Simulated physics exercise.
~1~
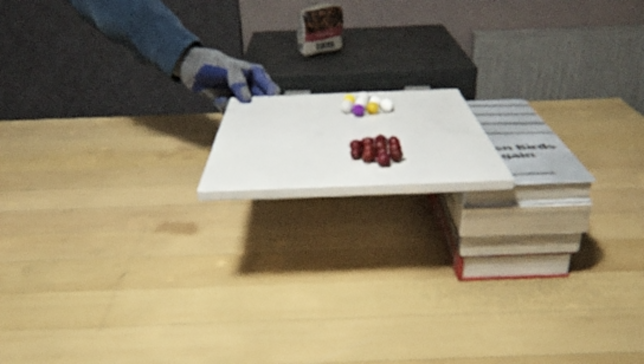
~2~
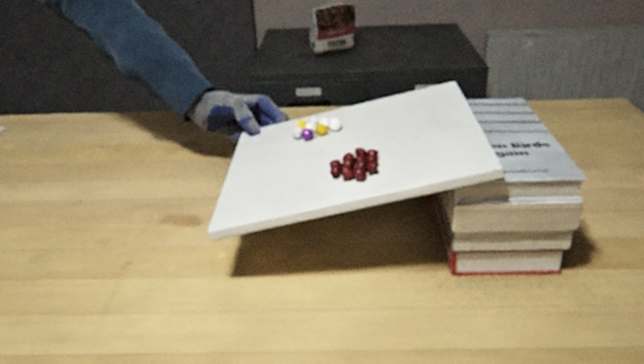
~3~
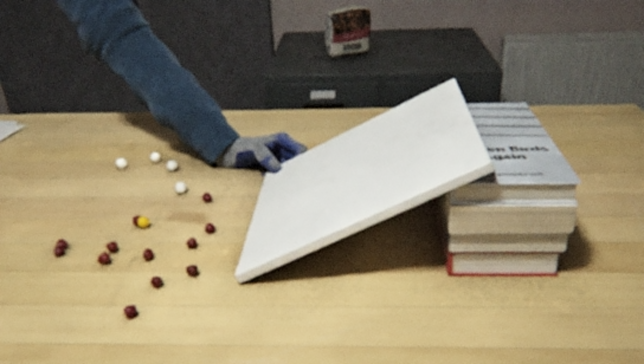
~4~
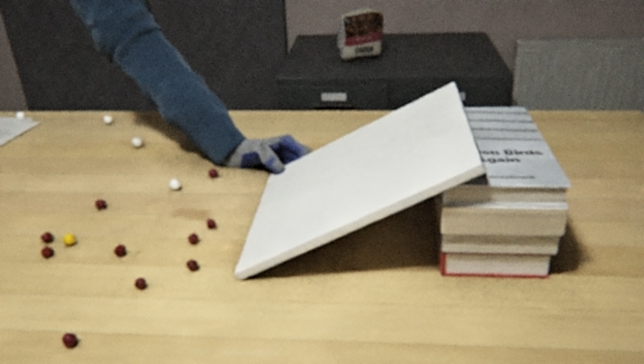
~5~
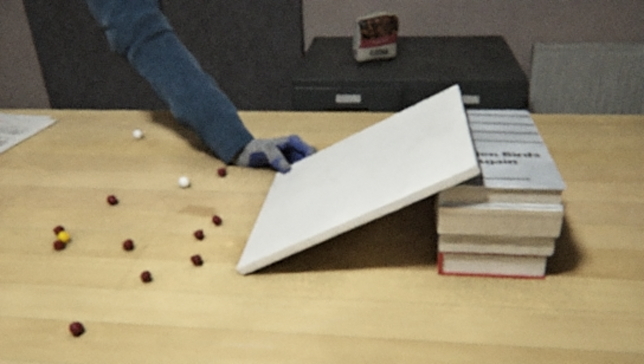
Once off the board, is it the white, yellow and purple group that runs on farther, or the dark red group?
The white, yellow and purple group runs on farther, with most of it gone from the table by the end, while the dark red pieces mostly stay nearer the board.
